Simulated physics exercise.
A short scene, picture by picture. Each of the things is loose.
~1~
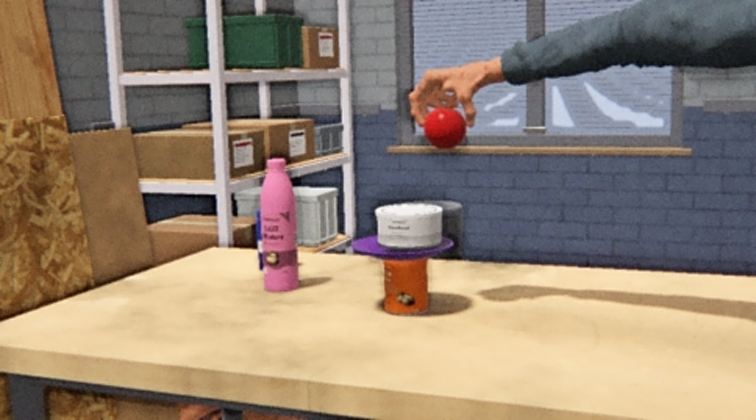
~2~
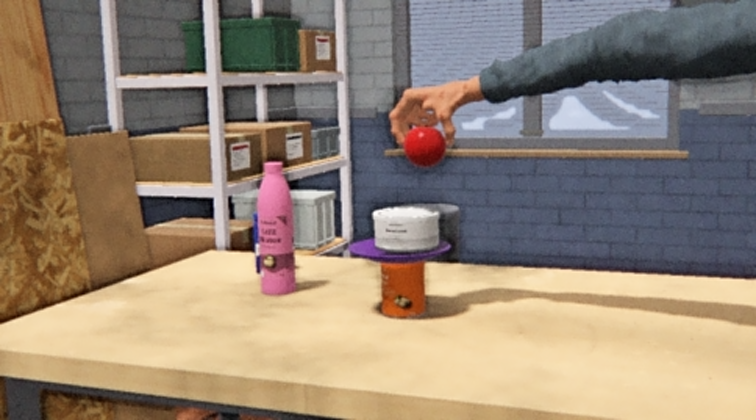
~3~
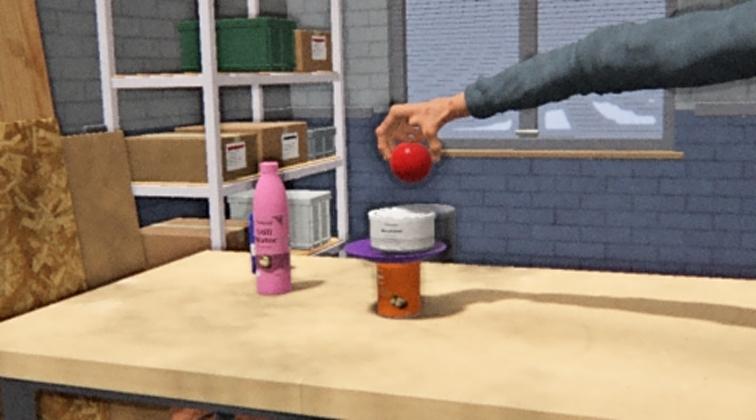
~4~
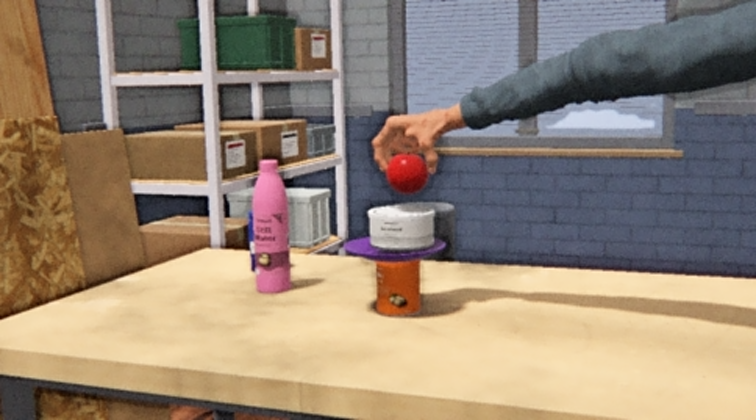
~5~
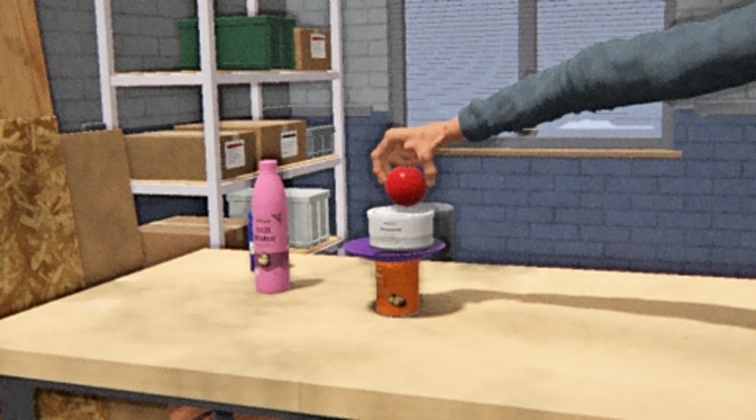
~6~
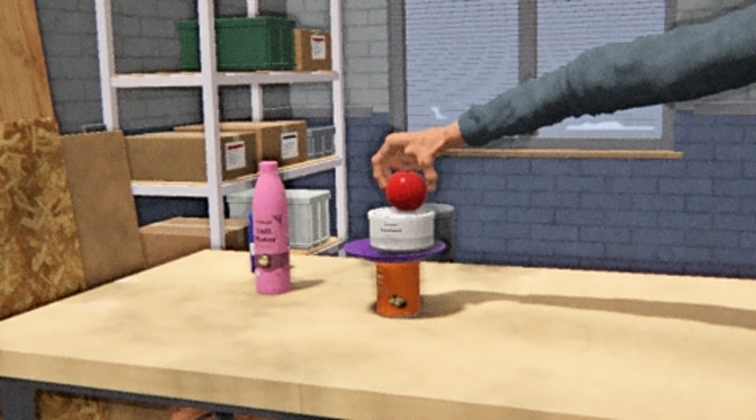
A hand and grey-blue sleeved arm reach in from the right over a pale wooden workbench, seen from slightly above in a storeroom with shelving and a window. A pink bottle stands at left, and near the centre a white tub sits on a purple disc atop an orange pot. The hand lowers a red apple leftward onto the tub, still gripping it, while the view shifts slightly.
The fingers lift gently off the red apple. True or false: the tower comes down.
False.
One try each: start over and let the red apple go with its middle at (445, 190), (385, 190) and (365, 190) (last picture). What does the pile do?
The pile goes down at first, does not fall second and goes down third.
Then, 0.60 s on from there, no change.
Then, 1.50 s on from there, red apple resting near (407, 192).
Then, 2.50 s on from there, red apple resting near (408, 192).
In the end, all 6 unmoved. At the end, from the last picture's camera, red apple near (408, 192). The pile keeps its balance.
